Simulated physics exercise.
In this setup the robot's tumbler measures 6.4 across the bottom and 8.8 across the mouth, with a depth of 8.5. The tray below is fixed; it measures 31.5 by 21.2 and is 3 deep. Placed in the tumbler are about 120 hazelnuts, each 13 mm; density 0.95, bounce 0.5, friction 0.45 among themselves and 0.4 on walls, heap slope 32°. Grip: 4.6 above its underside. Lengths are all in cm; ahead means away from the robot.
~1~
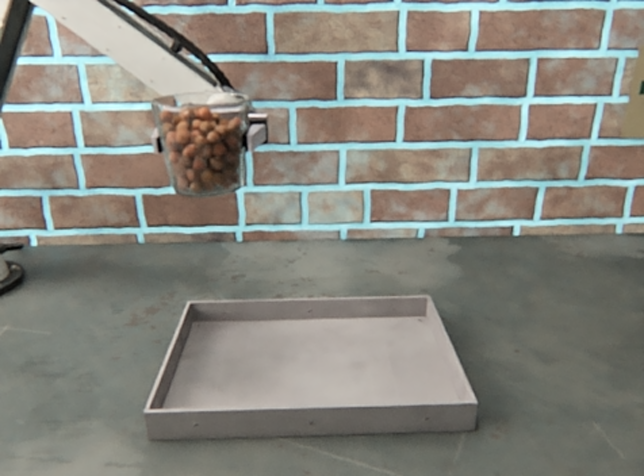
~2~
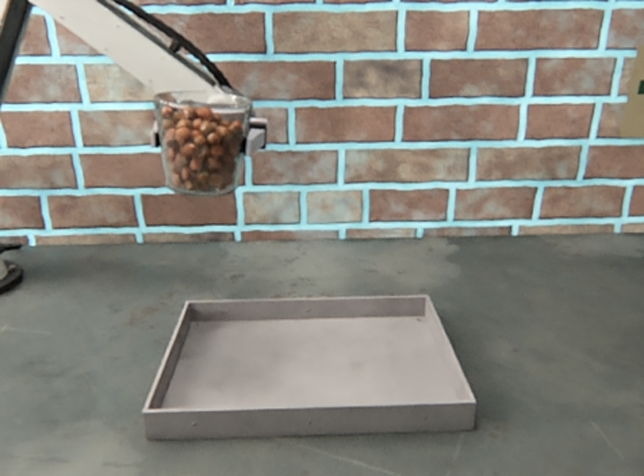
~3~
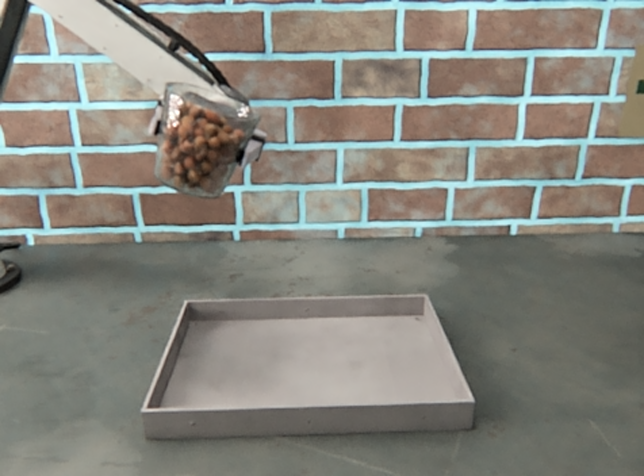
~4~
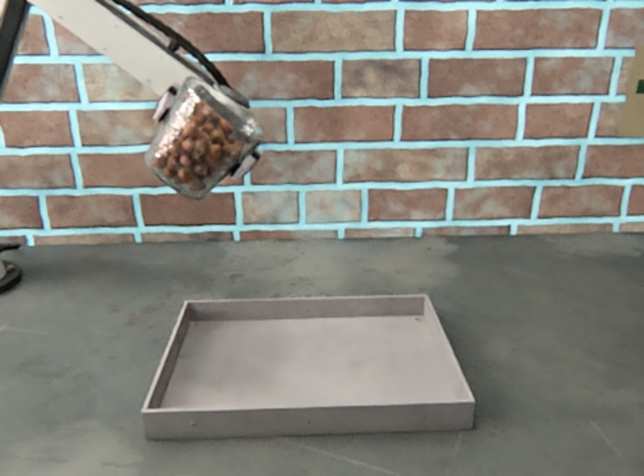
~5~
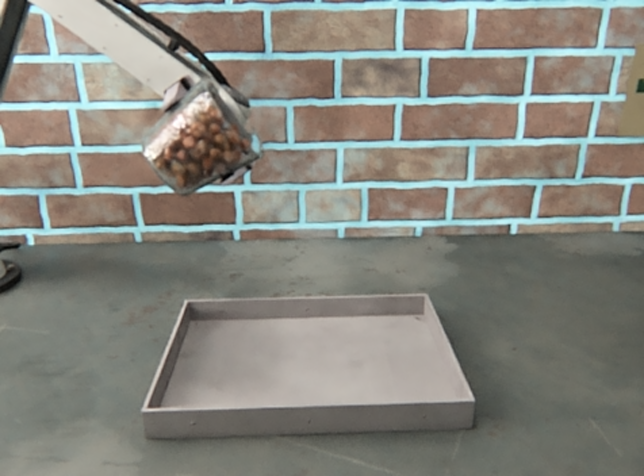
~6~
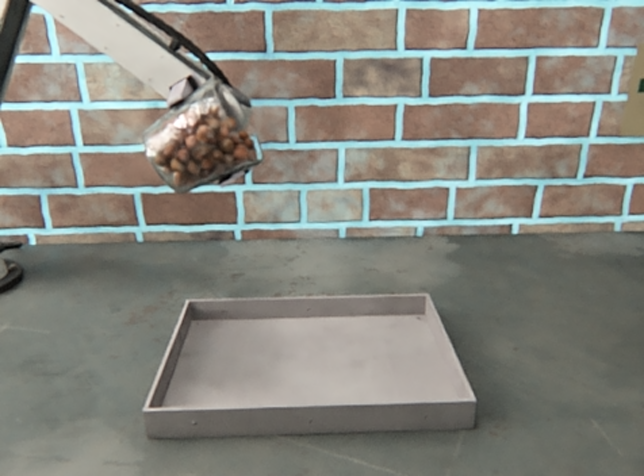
A clear tumbler packed with brown hazelnuts, held by a robot arm above an empty grey tray, starts out upright in front of a brick wall. The arm tips it steadily over to a steep slant while it stays in nearly the same spot, and the nuts remain inside.
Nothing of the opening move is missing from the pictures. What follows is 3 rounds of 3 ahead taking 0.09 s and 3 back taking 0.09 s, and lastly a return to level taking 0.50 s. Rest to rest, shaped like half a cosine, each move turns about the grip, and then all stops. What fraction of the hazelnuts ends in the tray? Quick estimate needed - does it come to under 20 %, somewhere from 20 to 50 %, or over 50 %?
It comes to somewhere from 20 to 50 %.
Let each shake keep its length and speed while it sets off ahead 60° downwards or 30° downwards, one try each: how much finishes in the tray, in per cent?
First try about 5 %, second try about 20 %.
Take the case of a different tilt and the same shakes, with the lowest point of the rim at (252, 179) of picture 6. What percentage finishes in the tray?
The share is around 90 %.
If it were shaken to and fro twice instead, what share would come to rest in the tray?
In that case it would be roughly 35 per cent.
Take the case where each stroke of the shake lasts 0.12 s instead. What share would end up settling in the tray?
I'd expect close to 35 per cent then.
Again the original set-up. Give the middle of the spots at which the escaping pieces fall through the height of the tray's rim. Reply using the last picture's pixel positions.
Centre: About (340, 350).
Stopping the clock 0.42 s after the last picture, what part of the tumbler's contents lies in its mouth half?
Around 40 per cent of it.
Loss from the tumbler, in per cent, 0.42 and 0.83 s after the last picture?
35, then 45.
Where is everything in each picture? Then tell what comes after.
In the first picture, tumbler middle at (205, 146), level; upper third of the load around (199, 129), from x 165 to 240, top at y 115; 121 in the tumbler.
In the second picture, tumbler middle at (203, 145), tilted 6° forward; upper third of the load around (198, 130), from x 165 to 240, top at y 115.
In the third picture, tumbler middle at (201, 144), tilted 21° forward; upper third of the load around (197, 128), from x 165 to 240, top at y 105.
In the fourth picture, tumbler middle at (200, 144), tilted 41° forward; upper third of the load around (197, 126), from x 160 to 240, top at y 100.
In the fifth picture, tumbler middle at (199, 143), tilted 56° forward; upper third of the load around (195, 128), from x 155 to 245, top at y 110.
In the sixth picture, tumbler middle at (200, 142), tilted 62° forward; upper third of the load around (194, 128), from x 155 to 250, top at y 110; 121 in the tumbler.
Then, 0.42 s after the last picture, tilted 62° forward, highest piece 28 above the table; 81 in the tumbler, 26 in the tray, 14 in flight or on a rim.
Then, 0.83 s after the last picture, tilted 23° forward, highest piece 29 above the table; 67 in the tumbler, 51 in the tray, 3 on the table or floor.
Then, 1.24 s after the last picture, level, highest piece 30 above the table; 67 in the tumbler, 51 in the tray, 3 on the table or floor.
Then, 2.29 s after the last picture, level, highest piece 30 above the table; 67 in the tumbler, 51 in the tray, 3 on the table or floor.
Final count, 67 in the tumbler, 51 in the tray, 3 on the table or floor. That is 42 % in the tray.
